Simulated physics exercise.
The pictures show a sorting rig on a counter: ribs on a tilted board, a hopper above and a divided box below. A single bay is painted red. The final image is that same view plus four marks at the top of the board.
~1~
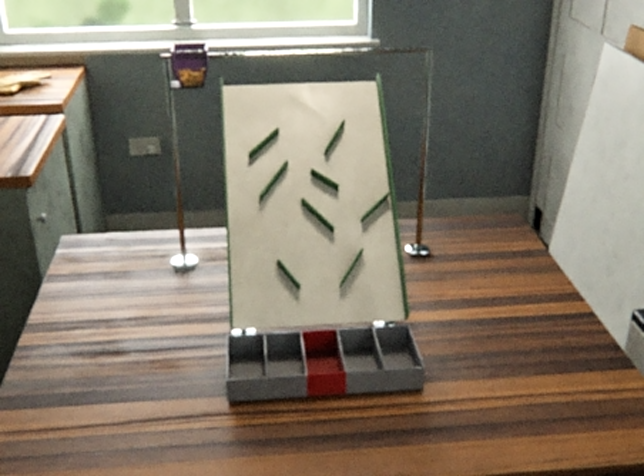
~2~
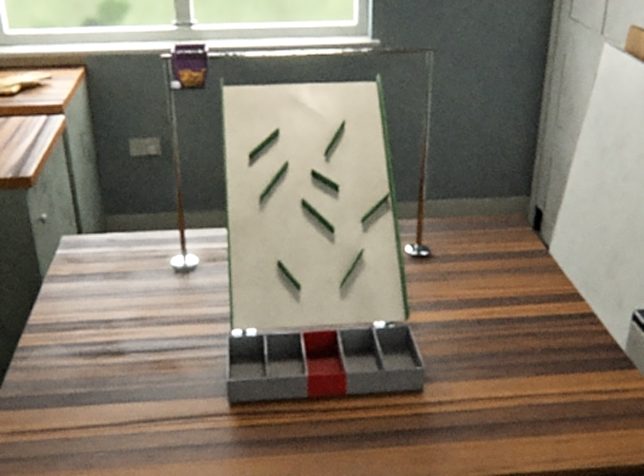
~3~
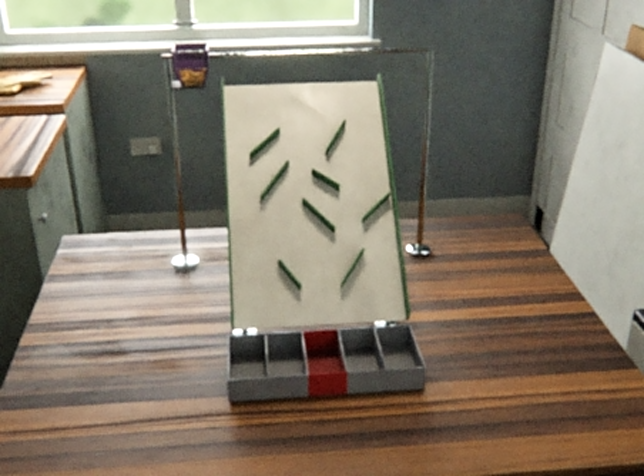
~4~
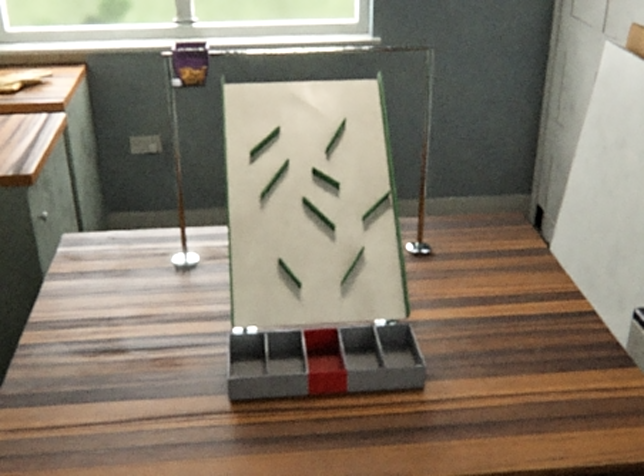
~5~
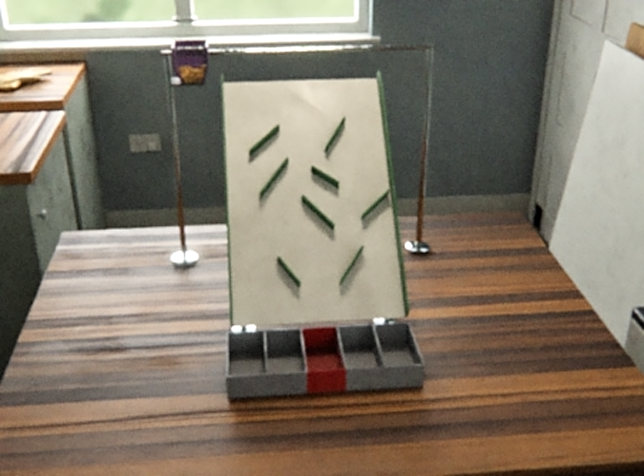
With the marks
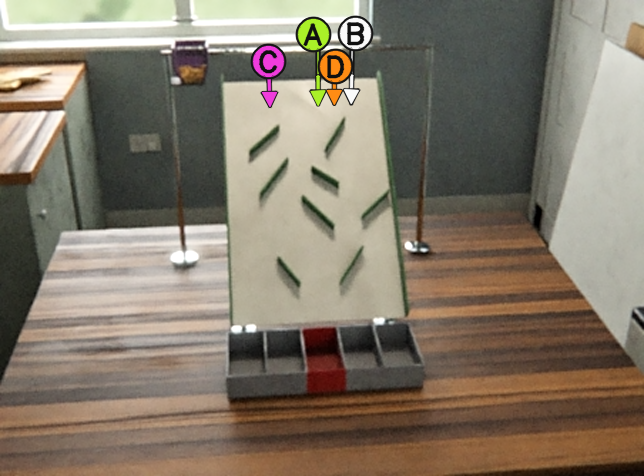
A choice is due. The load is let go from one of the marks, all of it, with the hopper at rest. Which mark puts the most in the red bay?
Choose B.
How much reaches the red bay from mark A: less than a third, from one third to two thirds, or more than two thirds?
It is from one third to two thirds.
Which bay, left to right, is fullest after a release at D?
It is the third one.
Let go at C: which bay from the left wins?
The first.
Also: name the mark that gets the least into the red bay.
Here it is mark C.
On the marked copy, mark A meets the board at (318, 99); mark B meets the board at (351, 98); mark C meets the board at (269, 101); mark D meets the board at (334, 99).
For mark A, about half in the red bay, about half in other bays.
For mark B, nearly all in the red bay, a small part in other bays.
For mark C, a small part in the red bay, most in other bays.
For mark D, about two thirds in the red bay, about a quarter in other bays.
